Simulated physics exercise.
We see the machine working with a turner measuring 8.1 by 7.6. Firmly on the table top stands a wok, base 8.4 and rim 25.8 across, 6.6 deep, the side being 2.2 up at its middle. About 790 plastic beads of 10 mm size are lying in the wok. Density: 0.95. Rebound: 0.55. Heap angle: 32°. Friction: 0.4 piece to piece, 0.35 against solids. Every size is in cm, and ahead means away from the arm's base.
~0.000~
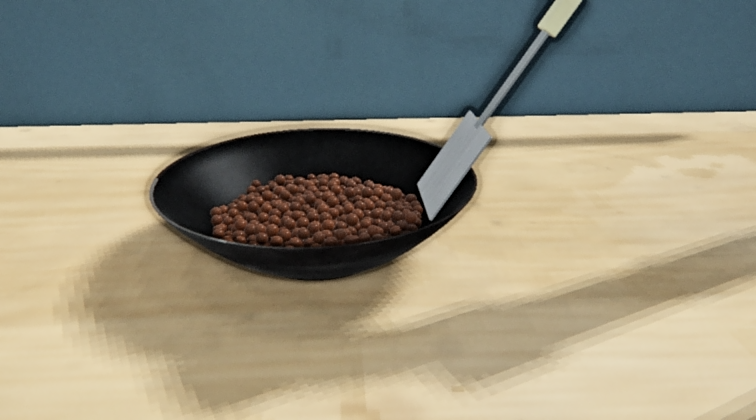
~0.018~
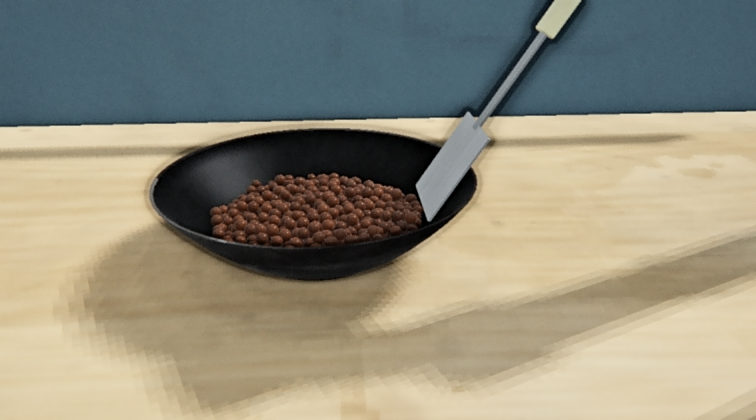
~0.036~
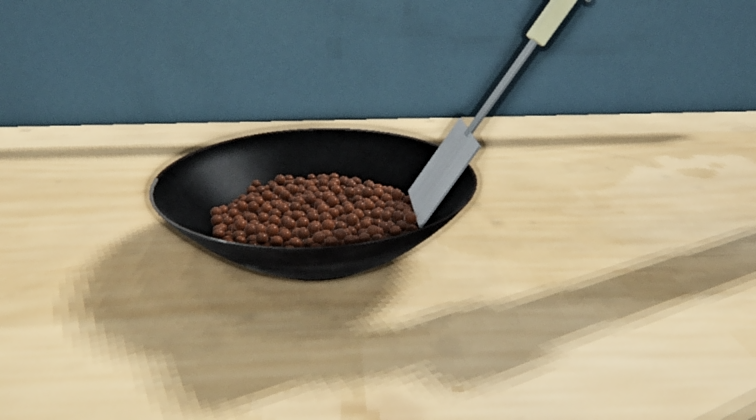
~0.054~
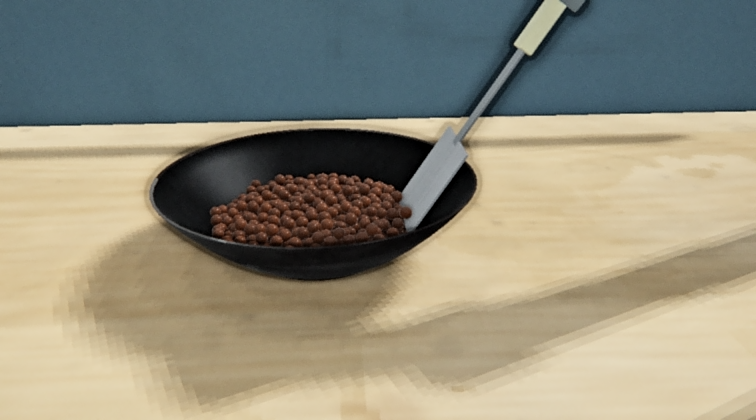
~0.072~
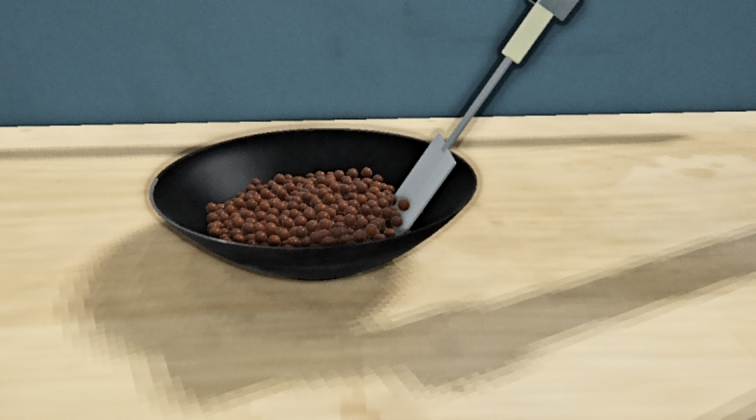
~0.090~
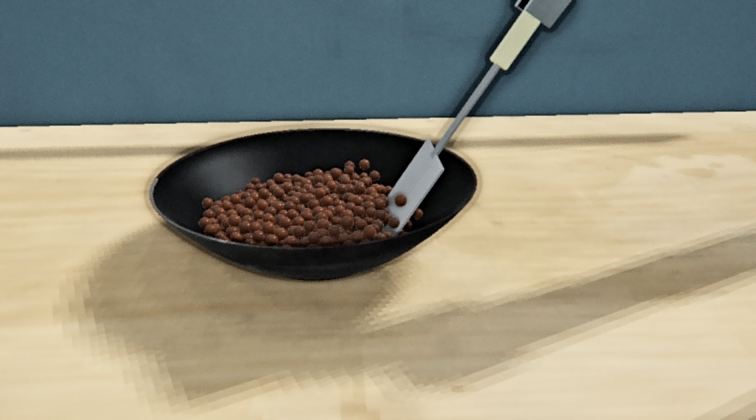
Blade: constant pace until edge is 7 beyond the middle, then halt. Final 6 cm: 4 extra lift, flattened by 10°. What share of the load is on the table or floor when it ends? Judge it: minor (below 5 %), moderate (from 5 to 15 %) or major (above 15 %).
My judgement: Moderate.
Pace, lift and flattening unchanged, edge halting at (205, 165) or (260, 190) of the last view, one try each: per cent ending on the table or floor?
Close to 25 and close to 0 per cent, respectively.
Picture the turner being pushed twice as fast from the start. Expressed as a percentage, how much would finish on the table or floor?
About 35 in a hundred.
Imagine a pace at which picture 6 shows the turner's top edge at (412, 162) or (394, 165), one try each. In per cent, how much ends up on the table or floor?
Near 25 per cent in the first try and near 30 per cent in the second.
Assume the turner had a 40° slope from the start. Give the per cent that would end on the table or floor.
Some 5 in a hundred.
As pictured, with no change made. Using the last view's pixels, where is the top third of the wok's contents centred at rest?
(223, 202).
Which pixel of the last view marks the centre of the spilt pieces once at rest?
In the last view, it's around (66, 250).
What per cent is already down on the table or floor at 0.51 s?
About 6 per cent.
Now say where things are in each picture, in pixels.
The first picture shows turner top edge at (480, 123), sloping 57°; upper third of the load around (319, 208), from x 215 to 420, top at y 180; 786 in the wok.
The second picture shows turner top edge at (478, 125), sloping 57°; upper third of the load around (319, 208), from x 215 to 420, top at y 180.
The third picture shows turner top edge at (470, 131), sloping 57°; upper third of the load around (318, 209), from x 215 to 415, top at y 180.
The fourth picture shows turner top edge at (458, 140), sloping 57°; upper third of the load around (317, 208), from x 215 to 420, top at y 180.
The fifth picture shows turner top edge at (447, 147), sloping 57°; upper third of the load around (316, 207), from x 210 to 420, top at y 175.
The sixth picture shows turner top edge at (436, 153), sloping 57°; upper third of the load around (310, 206), from x 205 to 415, top at y 165; 786 in the wok.
After 0.18 s, sloping 57°, highest piece 6 above the table; 786 in the wok.
After 0.27 s, sloping 53°, highest piece 8 above the table; 786 in the wok.
After 0.51 s, sloping 47°, highest piece 8 above the table; 722 in the wok, 46 on the table or floor, 18 on the blade or in flight.
After 1.56 s, sloping 47°, highest piece 7 above the table; 719 in the wok, 67 on the table or floor.
At rest, 719 in the wok, 67 on the table or floor. That is 9 % on the table or floor.
